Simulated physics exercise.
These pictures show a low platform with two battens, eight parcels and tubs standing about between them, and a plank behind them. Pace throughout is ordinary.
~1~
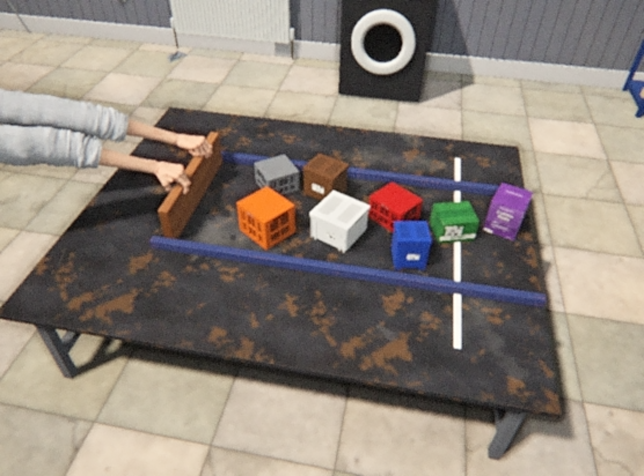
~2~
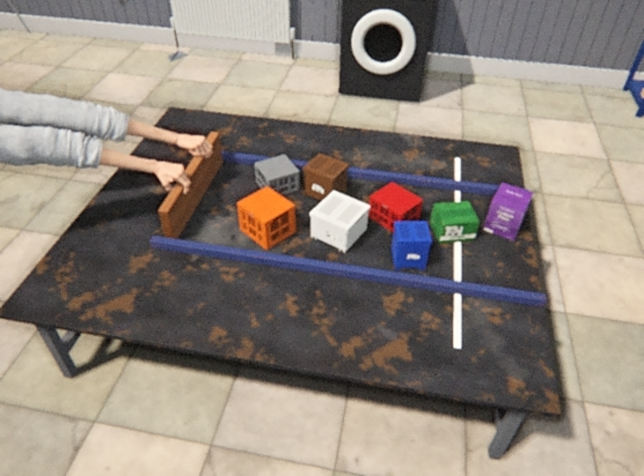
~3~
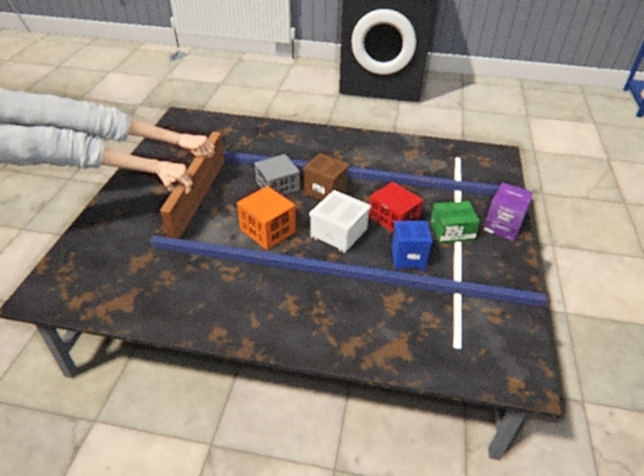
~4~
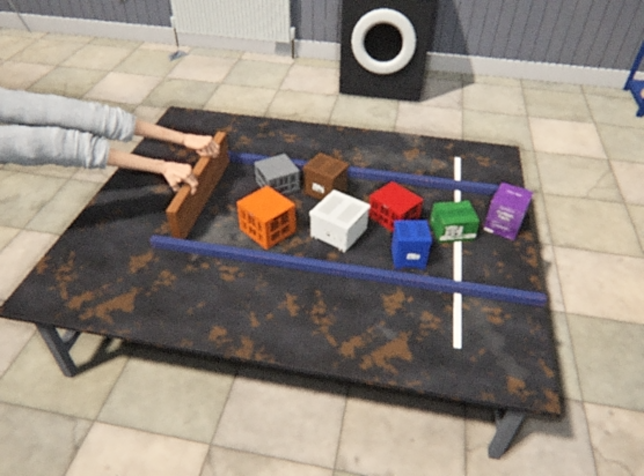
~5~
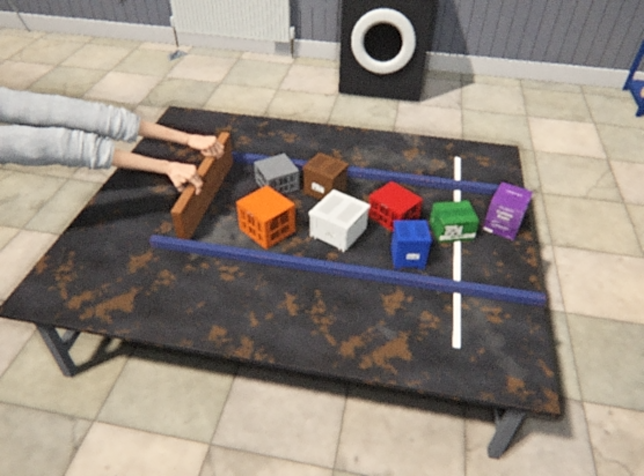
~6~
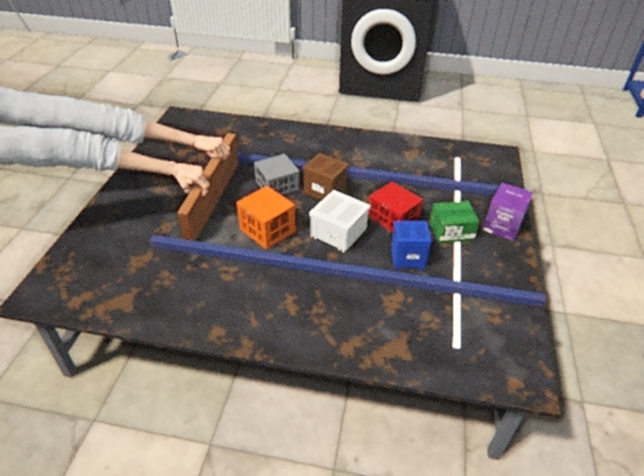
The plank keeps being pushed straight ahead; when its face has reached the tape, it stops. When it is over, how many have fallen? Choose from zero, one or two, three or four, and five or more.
When it is over, three or four have fallen.
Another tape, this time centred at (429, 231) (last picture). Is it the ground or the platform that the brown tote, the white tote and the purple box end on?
In the end the brown tote keeps its place, the white tote keeps its place and the purple box drops.
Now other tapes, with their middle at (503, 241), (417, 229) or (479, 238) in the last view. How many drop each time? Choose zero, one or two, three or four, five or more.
Going through the places as listed, I'd say at least five, then one or two, then 5 or more.
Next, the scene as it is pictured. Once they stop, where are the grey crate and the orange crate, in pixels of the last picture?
I'd put one at around (477, 210) and the other at around (482, 238).
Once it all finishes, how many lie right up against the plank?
So the total is 2.
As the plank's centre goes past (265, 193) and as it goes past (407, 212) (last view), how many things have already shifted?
First 3, then 8.
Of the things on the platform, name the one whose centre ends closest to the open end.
Foremost, the white tote.
Soon after, none off yet; purple box at rest near (508, 211); green parcel at rest near (454, 222); blue tote at rest near (410, 245).
Then, none off yet; purple box moved a little near (515, 212); green parcel moved about its own width near (482, 234); blue tote moved about its own width near (445, 253).
Further on, none off yet; purple box moved about its own width near (539, 214); green parcel moved well along near (526, 250); blue tote moved well along near (514, 267).
By the end, the number that fall off is three or four; fallen, red crate, blue tote, green parcel and purple box.
